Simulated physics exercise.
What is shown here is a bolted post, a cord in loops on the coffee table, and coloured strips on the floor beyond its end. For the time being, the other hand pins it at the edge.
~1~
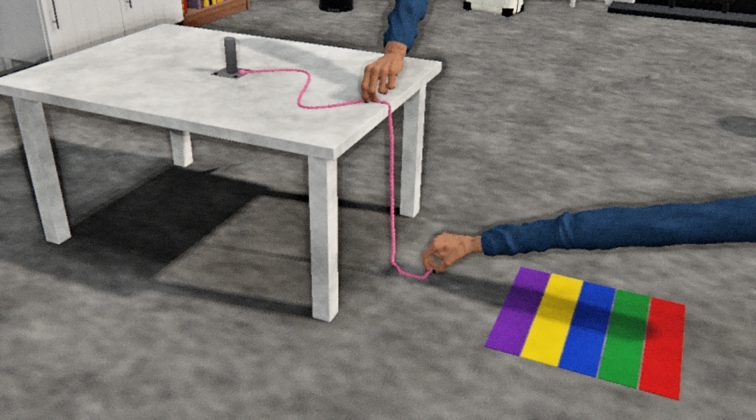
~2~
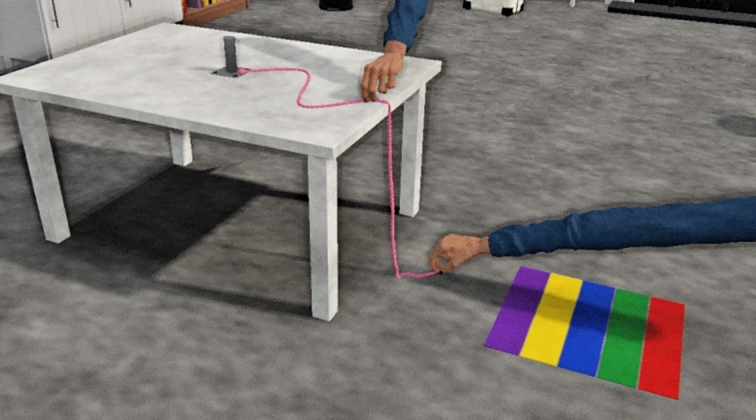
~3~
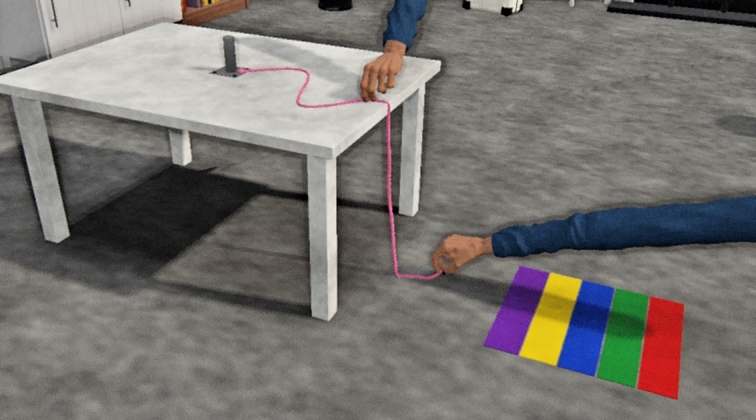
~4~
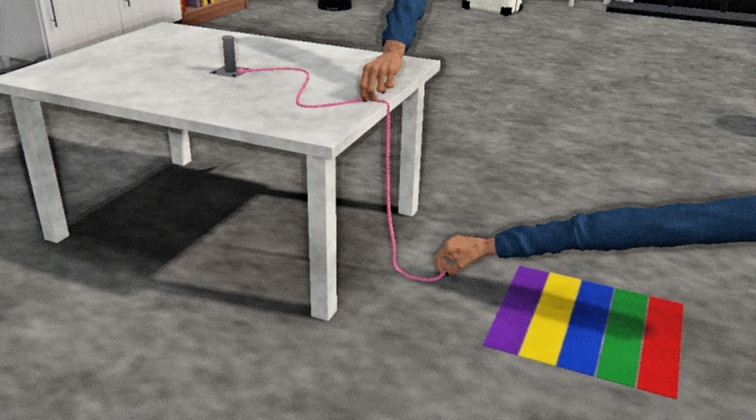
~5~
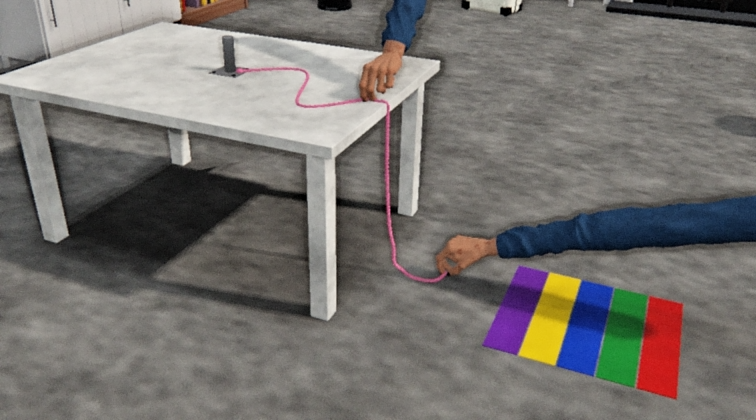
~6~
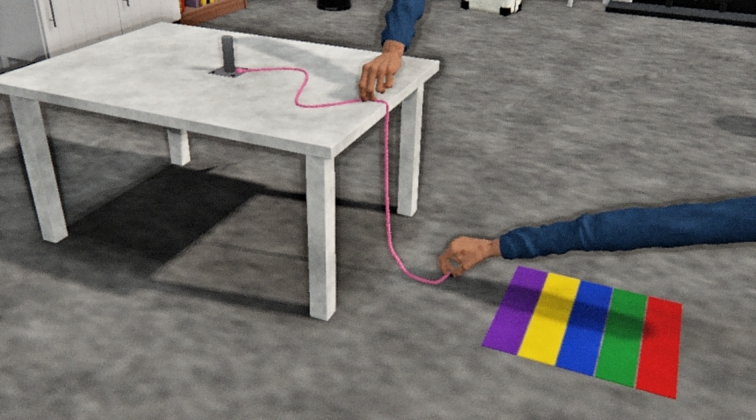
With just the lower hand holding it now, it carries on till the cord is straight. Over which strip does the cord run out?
Over the red strip.
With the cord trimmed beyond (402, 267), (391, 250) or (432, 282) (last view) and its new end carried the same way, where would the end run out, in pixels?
The three tries give approximately (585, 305), (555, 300) and (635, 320).
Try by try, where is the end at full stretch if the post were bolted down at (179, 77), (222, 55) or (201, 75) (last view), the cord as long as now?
It works out at around (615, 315), (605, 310) and (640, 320) for the three tries.
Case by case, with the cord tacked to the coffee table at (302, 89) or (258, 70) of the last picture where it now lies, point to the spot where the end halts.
Roughly (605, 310) and (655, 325).
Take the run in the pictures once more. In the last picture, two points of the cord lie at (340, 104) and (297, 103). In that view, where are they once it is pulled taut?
First one: (422, 134); second one: (385, 102).
A little later, end near (606, 312); over blue.
Next, end near (644, 321); over green.
When it is tight, end near (665, 326); over red. The end stops over the red strip.
